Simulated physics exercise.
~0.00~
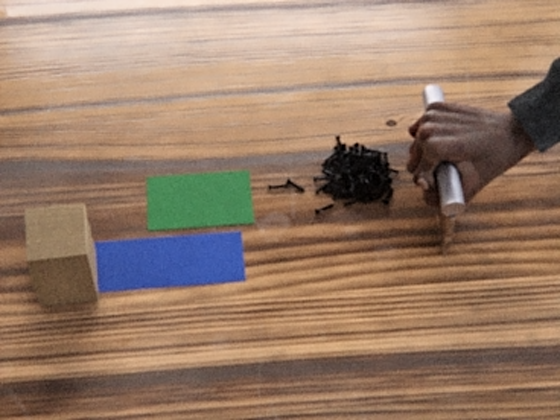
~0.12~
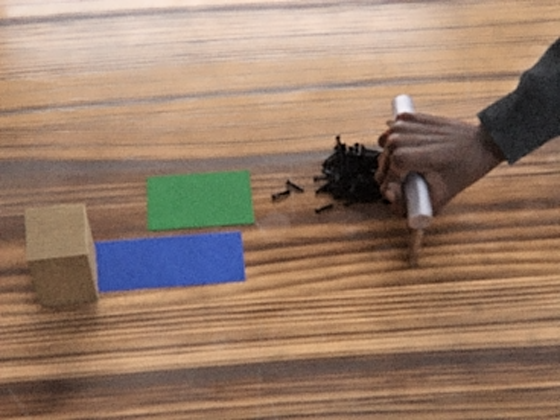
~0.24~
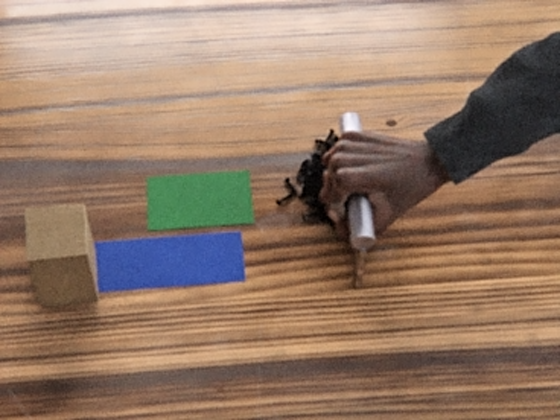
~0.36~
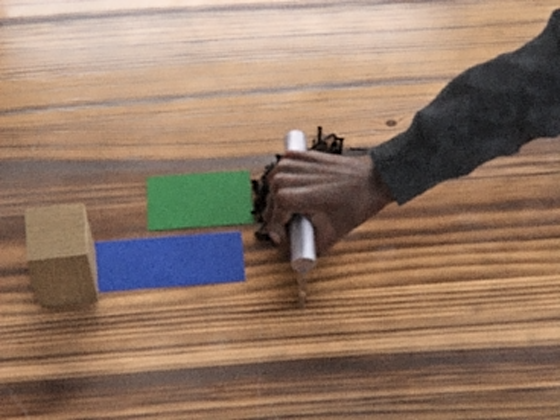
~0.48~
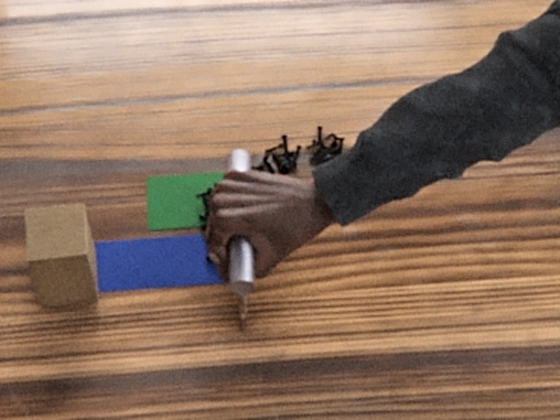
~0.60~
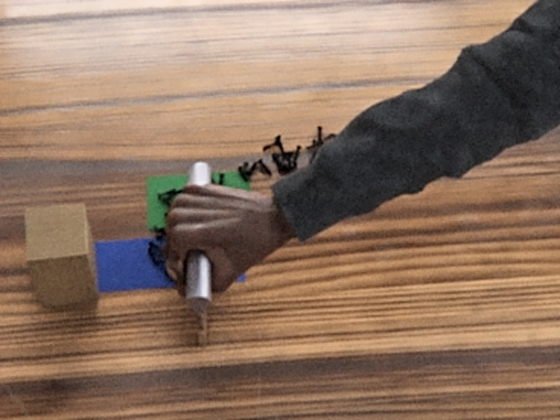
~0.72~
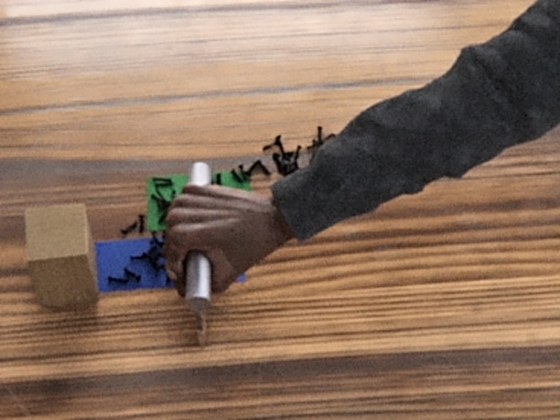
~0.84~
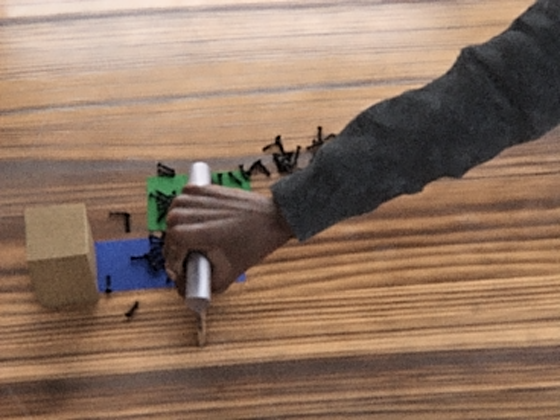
In this clip, a hand holding a metallic rod pushes a pile of small black screws leftward across a wooden surface toward a fixed block, then stops over the green and blue mats, leaving screws scattered on both mats and the surrounding wood.
